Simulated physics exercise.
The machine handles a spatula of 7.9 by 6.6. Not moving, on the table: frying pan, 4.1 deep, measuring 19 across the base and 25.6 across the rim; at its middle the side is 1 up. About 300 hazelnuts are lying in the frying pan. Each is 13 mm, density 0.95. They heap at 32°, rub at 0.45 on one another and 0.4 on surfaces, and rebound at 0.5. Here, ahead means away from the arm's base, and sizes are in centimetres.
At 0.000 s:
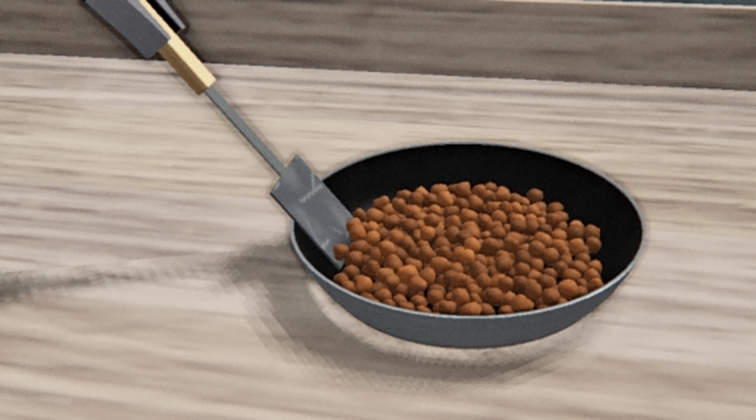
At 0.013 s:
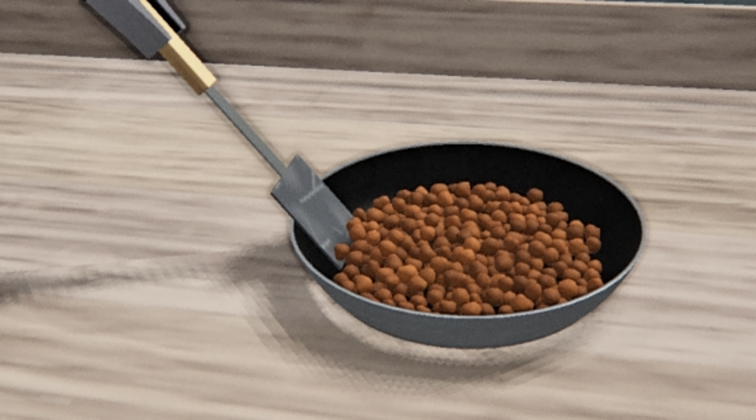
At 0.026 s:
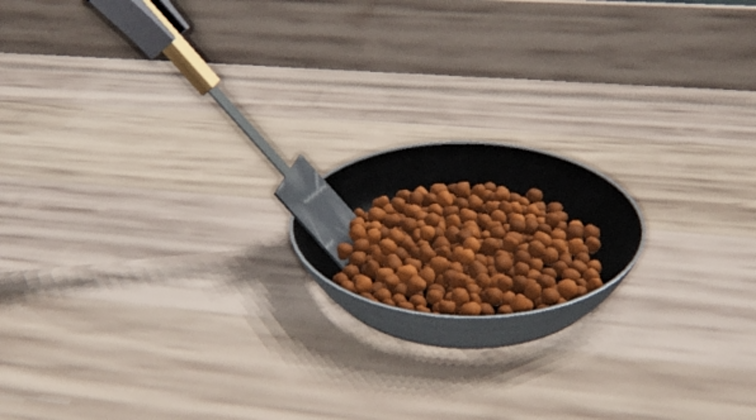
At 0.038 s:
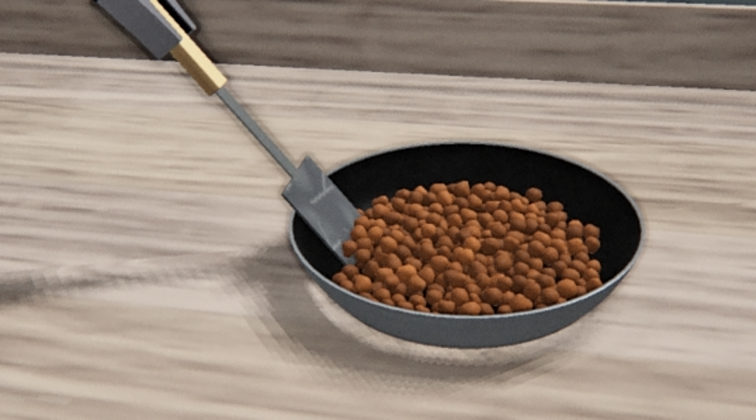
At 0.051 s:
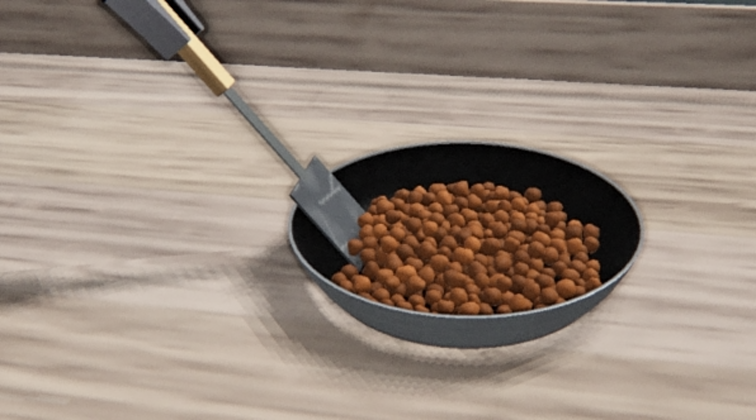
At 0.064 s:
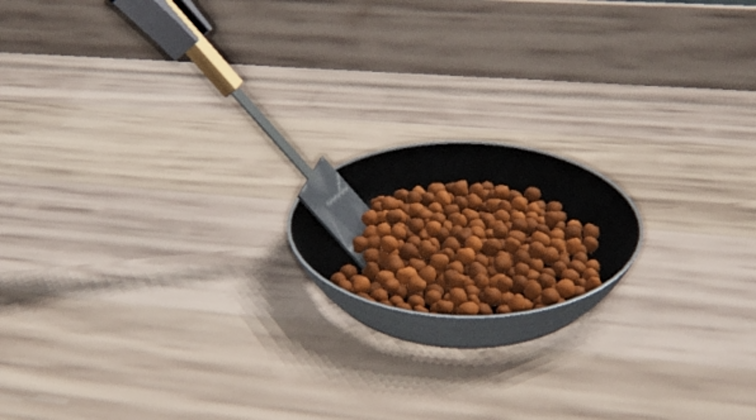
The footage shows a machine-held spatula with its blade resting inside the left edge of a dark frying pan full of brown hazelnuts; the spatula shifts slightly to the right against the heap, while the pan stays in place.
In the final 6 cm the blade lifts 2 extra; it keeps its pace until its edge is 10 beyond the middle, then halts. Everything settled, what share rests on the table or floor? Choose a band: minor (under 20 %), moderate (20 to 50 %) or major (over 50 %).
Minor.
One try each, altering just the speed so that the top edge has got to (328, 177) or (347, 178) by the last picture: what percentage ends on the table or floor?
Roughly 25 per cent, then roughly 25 per cent.
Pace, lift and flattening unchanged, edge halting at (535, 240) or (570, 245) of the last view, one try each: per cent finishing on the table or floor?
The two tries give near 0 and near 0 in a hundred.
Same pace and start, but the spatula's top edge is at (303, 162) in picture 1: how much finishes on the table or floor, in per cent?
About 20 per cent.
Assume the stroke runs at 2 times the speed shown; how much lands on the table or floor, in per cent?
25 %.
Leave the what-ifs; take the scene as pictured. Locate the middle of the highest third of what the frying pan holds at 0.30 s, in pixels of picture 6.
The middle sits at approx. (553, 233).
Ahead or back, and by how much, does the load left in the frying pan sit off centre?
I'd say close to 3.0 cm toward the front.
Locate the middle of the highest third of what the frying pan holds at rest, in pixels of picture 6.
Somewhere around (560, 251) in the last picture.
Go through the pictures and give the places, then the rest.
In the first frame, spatula top edge at (284, 173), sloping 51°; upper third of the load around (461, 240), from x 340 to 595, top at y 190; 301 in the frying pan.
In the second frame, spatula top edge at (284, 173), sloping 51°; upper third of the load around (460, 241), from x 340 to 595, top at y 190.
In the third frame, spatula top edge at (288, 173), sloping 51°; upper third of the load around (456, 239), from x 340 to 595, top at y 190.
In the fourth frame, spatula top edge at (295, 174), sloping 51°; upper third of the load around (452, 239), from x 340 to 595, top at y 190.
In the fifth frame, spatula top edge at (302, 175), sloping 51°; upper third of the load around (449, 236), from x 340 to 595, top at y 190.
In the sixth frame, spatula top edge at (310, 175), sloping 51°; upper third of the load around (451, 237), from x 335 to 595, top at y 190; 301 in the frying pan.
By 0.18 s, sloping 51°, highest piece 5 above the table; 301 in the frying pan.
By 0.30 s, sloping 51°, highest piece 6 above the table; 301 in the frying pan.
By 0.56 s, sloping 51°, highest piece 5 above the table; 260 in the frying pan, 36 on the table or floor, 5 on the blade or in flight.
By 1.61 s, sloping 51°, highest piece 5 above the table; 259 in the frying pan, 42 on the table or floor.
Final count, 259 in the frying pan, 42 on the table or floor. That is 14 % on the table or floor.
